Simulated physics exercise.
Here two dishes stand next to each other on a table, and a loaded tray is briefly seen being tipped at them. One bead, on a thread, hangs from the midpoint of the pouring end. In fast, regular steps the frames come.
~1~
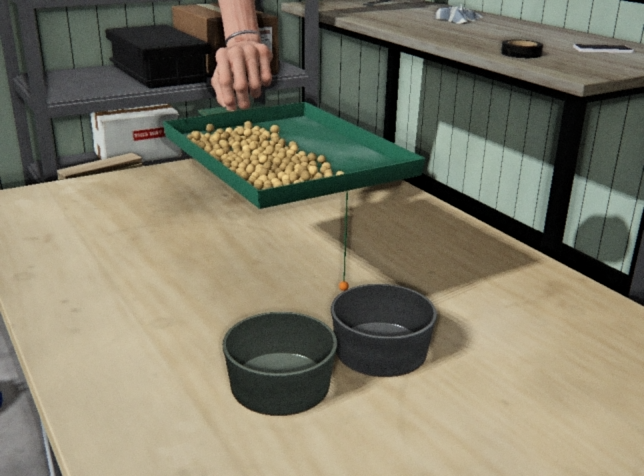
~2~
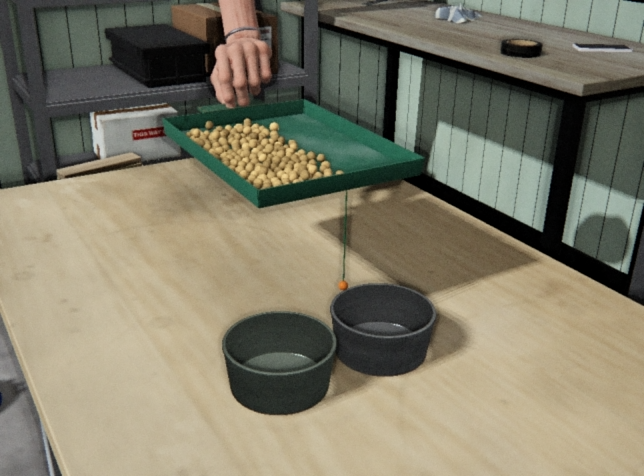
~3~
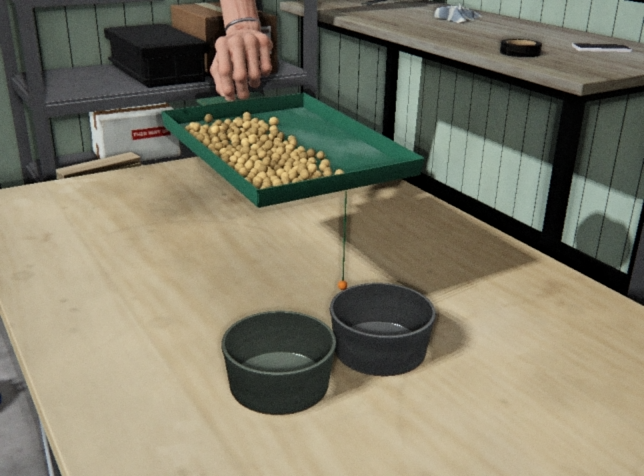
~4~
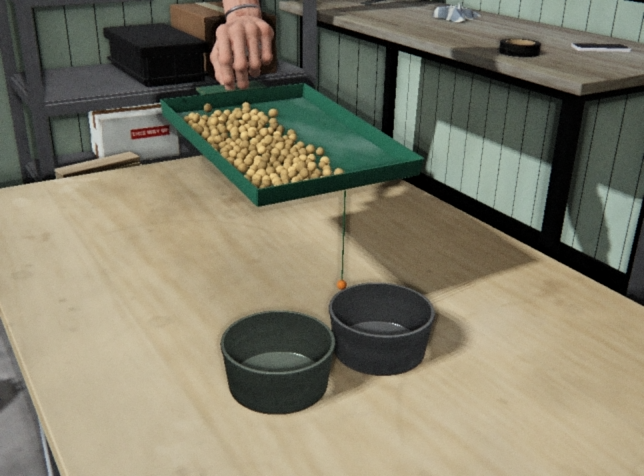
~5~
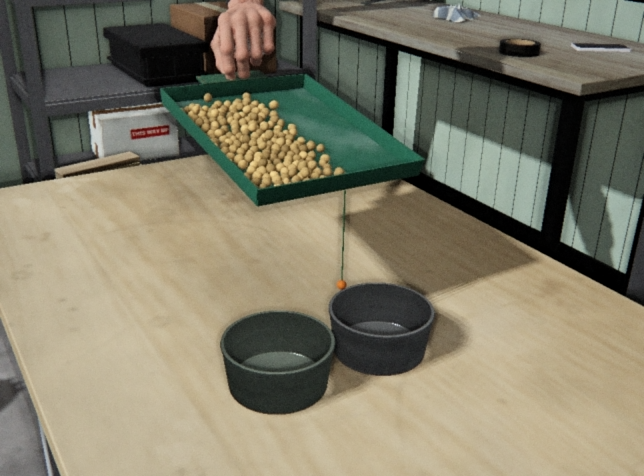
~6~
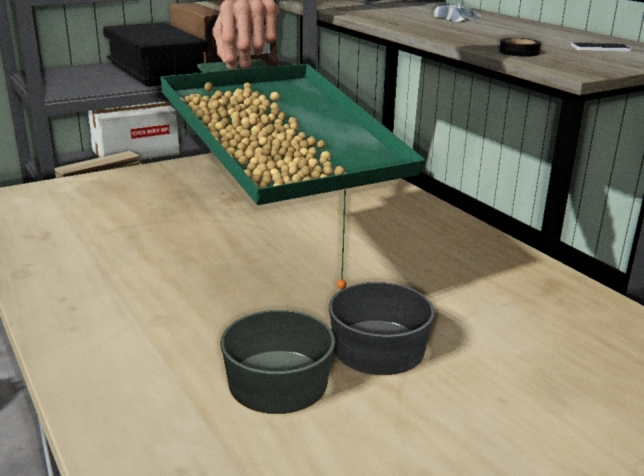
A hand grips the far edge of a green tray of dried chickpeas and gradually raises it, tilting the tray slightly toward the viewer above a pale wooden table in a workshop, seen from above. Two dark round dishes sit side by side below, near an orange bead hanging on a thread from the tray's low end. The chickpeas stay heaped toward the left, and the camera barely moves.
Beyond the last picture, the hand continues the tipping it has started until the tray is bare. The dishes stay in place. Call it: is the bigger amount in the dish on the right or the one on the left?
It is in the one on the right.
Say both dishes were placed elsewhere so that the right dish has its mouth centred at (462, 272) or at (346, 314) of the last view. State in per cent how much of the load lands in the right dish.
It comes to roughly 0 per cent in one try and roughly 40 per cent in the next.
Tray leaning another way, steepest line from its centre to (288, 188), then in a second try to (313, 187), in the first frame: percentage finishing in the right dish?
Shares: About 0 in a hundred, then about 20 in a hundred.
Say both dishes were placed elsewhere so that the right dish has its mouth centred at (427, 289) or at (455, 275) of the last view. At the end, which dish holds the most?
Try 1 - the dish at left; try 2 - the dish at left.
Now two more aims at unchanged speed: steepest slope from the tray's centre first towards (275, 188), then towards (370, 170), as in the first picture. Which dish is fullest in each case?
Results - the dish on the left side first, the dish on the right side second.
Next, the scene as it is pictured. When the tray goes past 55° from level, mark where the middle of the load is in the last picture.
Look around (317, 142) in the last picture.
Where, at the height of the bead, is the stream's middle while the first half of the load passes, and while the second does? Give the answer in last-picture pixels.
Starting near (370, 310), moving on to near (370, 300).
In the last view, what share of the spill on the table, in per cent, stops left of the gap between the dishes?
Near 0 in a hundred.
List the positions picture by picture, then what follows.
The first frame shows corners of the pouring end at (259, 190) and (422, 158), level; middle of the load at (255, 159), dried chickpeas; left dish at (307, 388); right dish at (413, 351); bead on its thread at (344, 286).
The second frame shows corners of the pouring end at (259, 189) and (422, 158), level; middle of the load at (254, 157).
The third frame shows corners of the pouring end at (259, 189) and (422, 158), tipped barely, level across its low end; middle of the load at (254, 153).
The fourth frame shows corners of the pouring end at (258, 188) and (421, 158), tipped a little, level across its low end; middle of the load at (253, 148).
The fifth frame shows corners of the pouring end at (259, 188) and (422, 159), tipped a little, level across its low end; middle of the load at (253, 142).
The sixth frame shows corners of the pouring end at (259, 188) and (423, 159), tipped a little, level across its low end; middle of the load at (254, 136); left dish at (305, 386); right dish at (411, 349).
Soon after the last picture, tray tipped steeply; nearly all on the tray; a stray few in the air.
A little later, tray tipped right over; nearly all on the tray; a stray few outside both.
Later still, tray tipped past a quarter turn; about a quarter in the left dish; about half in the right dish; about a third outside both.
At rest, tray tipped past a quarter turn; about a quarter in the left dish; about half in the right dish; about a third outside both.
